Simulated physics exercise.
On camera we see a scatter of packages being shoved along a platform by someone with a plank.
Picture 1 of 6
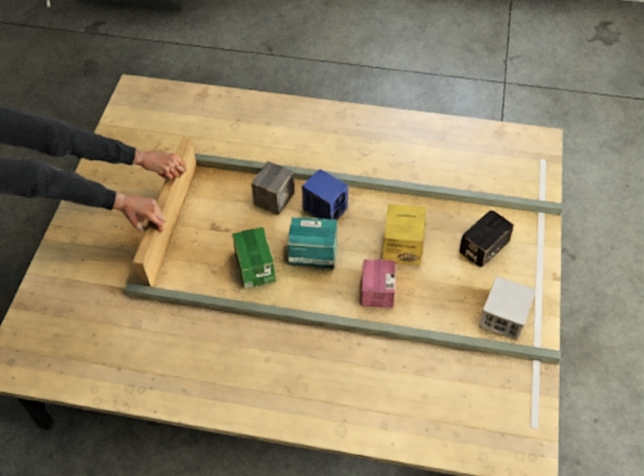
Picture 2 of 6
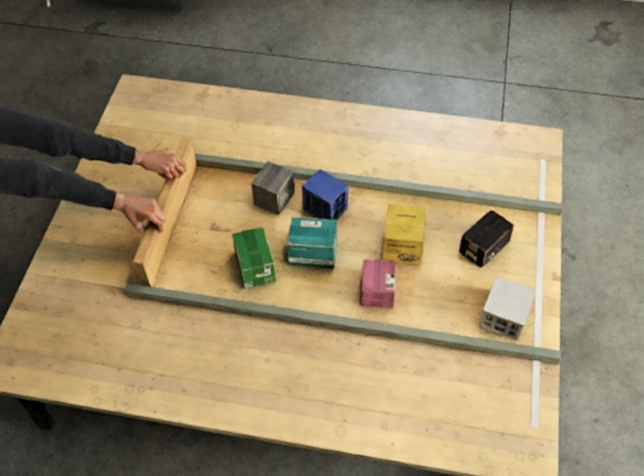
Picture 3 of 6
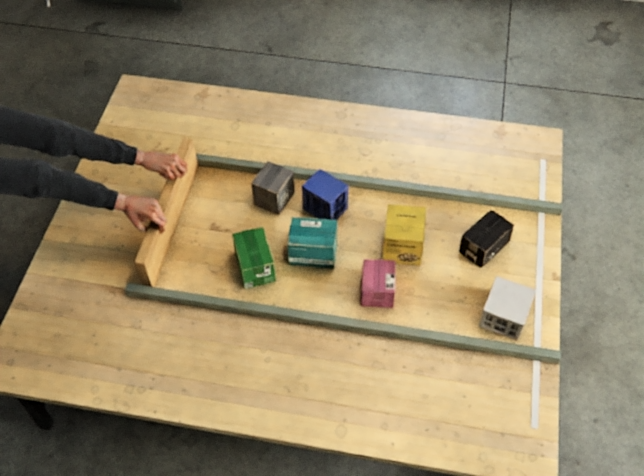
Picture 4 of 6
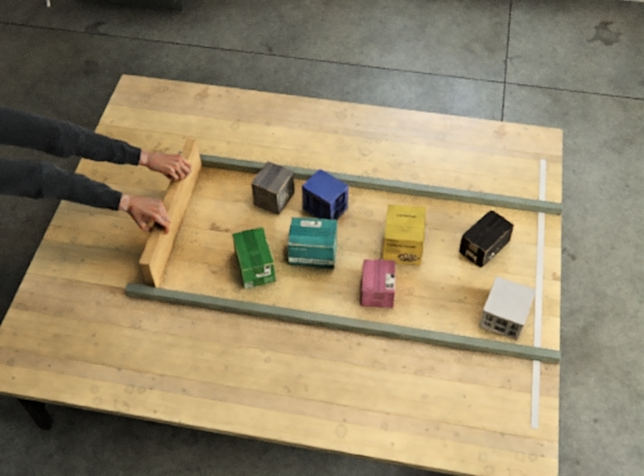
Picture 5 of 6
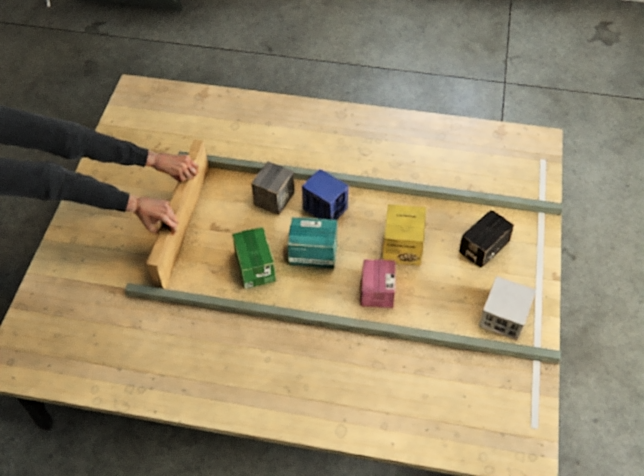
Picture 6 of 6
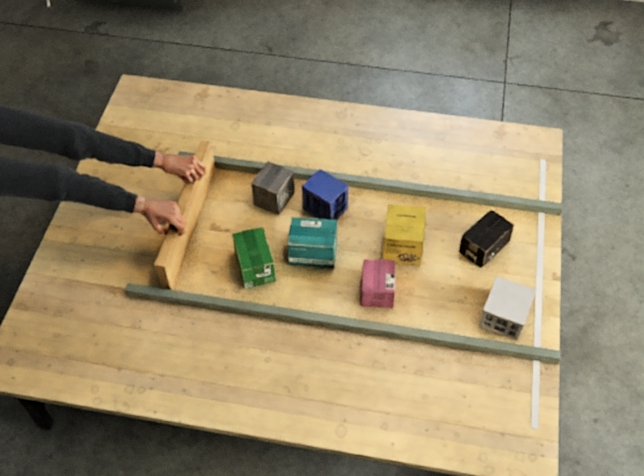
Hands sliding a wooden plank slightly to the right between two rails on a table, while the scattered coloured boxes stay still.
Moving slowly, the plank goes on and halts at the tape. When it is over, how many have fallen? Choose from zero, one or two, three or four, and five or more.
When it is over, five or more have fallen.
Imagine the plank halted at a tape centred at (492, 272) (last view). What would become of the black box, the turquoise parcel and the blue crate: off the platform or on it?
The black box goes down, while the turquoise parcel keeps its spot and the blue crate keeps its spot.
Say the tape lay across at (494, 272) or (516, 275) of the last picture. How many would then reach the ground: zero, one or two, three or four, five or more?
For the first place I'd say one to two, and for the second five or over.
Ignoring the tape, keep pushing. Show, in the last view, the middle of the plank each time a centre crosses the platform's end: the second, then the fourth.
About (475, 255), then (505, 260).
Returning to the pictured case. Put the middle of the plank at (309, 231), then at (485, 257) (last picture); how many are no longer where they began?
At the first point the count is 4, at the second it's 8.
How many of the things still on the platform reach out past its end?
The count is 3.
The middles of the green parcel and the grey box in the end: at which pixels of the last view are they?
In the last picture, roughly (560, 315) and (561, 225).
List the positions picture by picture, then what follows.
White crate (507, 308); black box (486, 238); yellow box (404, 235); plank (168, 211); tape (540, 278), in the first frame.
Black box (486, 238); turquoise parcel (313, 243), in the second frame.
Yellow box (404, 235); plank (169, 211), in the third frame.
White crate (507, 308); blue crate (325, 197), in the fourth frame.
Black box (486, 238); grey box (273, 188), in the fifth frame.
White crate (507, 308); black box (486, 238); yellow box (404, 235); plank (187, 214); tape (540, 278), in the sixth frame.
Early on, none off yet; white crate at rest near (507, 308); black box at rest near (486, 238); yellow box travelled a little near (410, 234).
Finally, the number that fall off is five or more; lost, blue crate, pink parcel, yellow box, black box and white crate.
